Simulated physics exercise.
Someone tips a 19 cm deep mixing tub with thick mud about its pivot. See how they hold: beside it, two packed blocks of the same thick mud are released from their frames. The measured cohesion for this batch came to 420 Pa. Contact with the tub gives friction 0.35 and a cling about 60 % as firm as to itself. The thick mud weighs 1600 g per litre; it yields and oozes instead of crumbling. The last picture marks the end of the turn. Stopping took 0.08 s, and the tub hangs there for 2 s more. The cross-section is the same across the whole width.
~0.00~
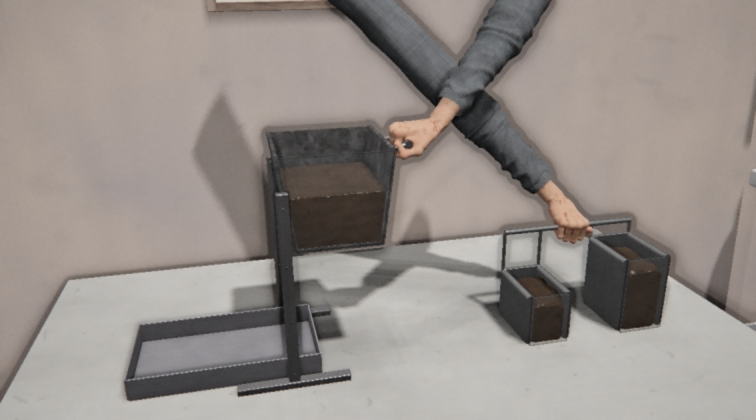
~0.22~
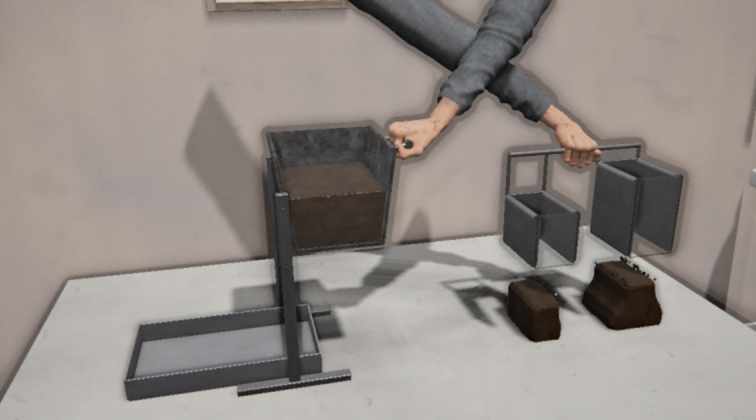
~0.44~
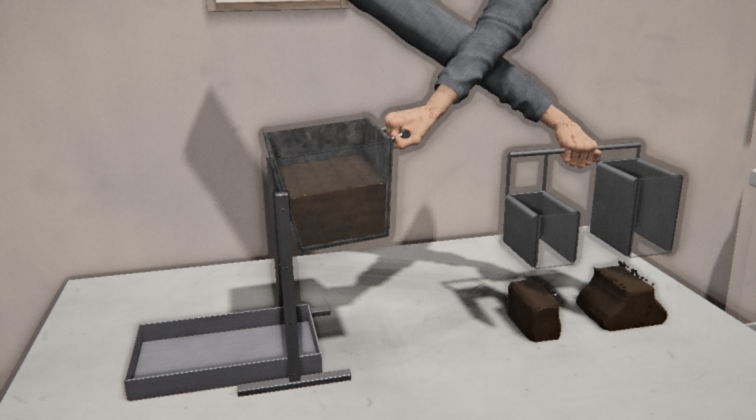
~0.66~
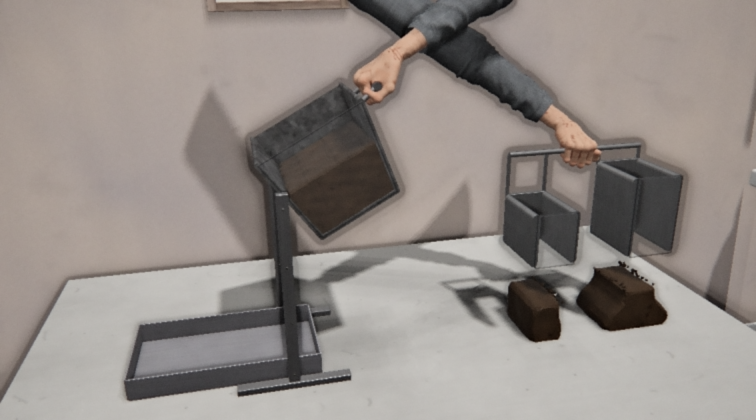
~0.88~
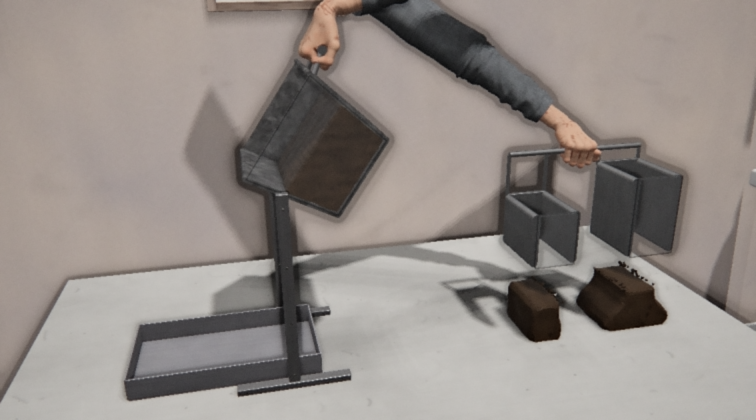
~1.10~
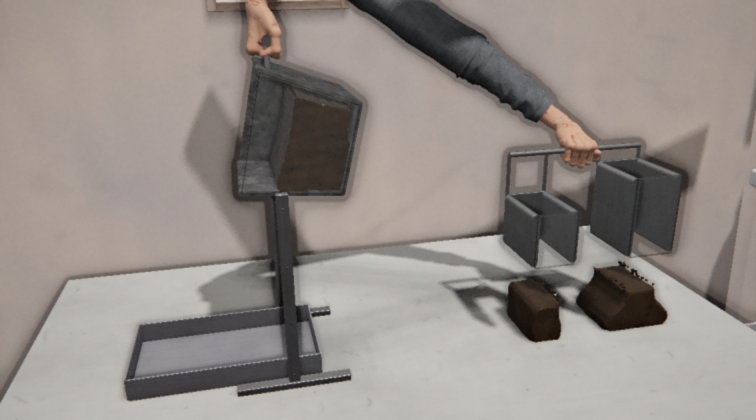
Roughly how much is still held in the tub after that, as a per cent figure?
The amount still held in the tub is about 99 per cent.
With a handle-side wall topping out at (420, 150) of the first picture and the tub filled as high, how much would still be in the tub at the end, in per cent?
I'd say around 70 percent would remain in the tub at the end.
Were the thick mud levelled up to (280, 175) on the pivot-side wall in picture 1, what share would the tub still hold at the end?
65 %.
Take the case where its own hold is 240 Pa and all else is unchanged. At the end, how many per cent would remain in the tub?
70 %.
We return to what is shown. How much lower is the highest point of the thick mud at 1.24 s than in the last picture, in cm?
Roughly 4 cm.
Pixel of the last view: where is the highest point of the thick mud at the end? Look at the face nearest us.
The highest point is near (269, 132) in the last picture.
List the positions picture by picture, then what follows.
The first picture shows handle-side rim at (392, 150), tilt 0 degrees; crest of the thick mud at (295, 197); block heights 10 cm, 16 cm (left to right).
The second picture shows handle-side rim at (392, 150), tilt 0 degrees; crest of the thick mud at (295, 197); block heights 9.9 cm, 12 cm (left to right).
The third picture shows handle-side rim at (389, 141), tilt 5 degrees; crest of the thick mud at (381, 183); block heights 9.8 cm, 11 cm (left to right).
The fourth picture shows handle-side rim at (359, 102), tilt 29 degrees; crest of the thick mud at (371, 144); block heights 9.8 cm, 11 cm (left to right).
The fifth picture shows handle-side rim at (308, 76), tilt 55 degrees; crest of the thick mud at (344, 109); block heights 9.8 cm, 11 cm (left to right).
The sixth picture shows handle-side rim at (258, 74), tilt 77 degrees; crest of the thick mud at (302, 97); block heights 9.8 cm, 11 cm (left to right).
After 1.24 s, the tub is at 77 degrees and holds 100 %.
After 1.41 s, the tub is at 77 degrees and holds 100 %.
After 1.58 s, the tub is at 77 degrees and holds 99 %.
After 1.75 s, the tub is at 77 degrees and holds 99 %.
After 3.10 s, the tub is at 77 degrees and holds 99 %.
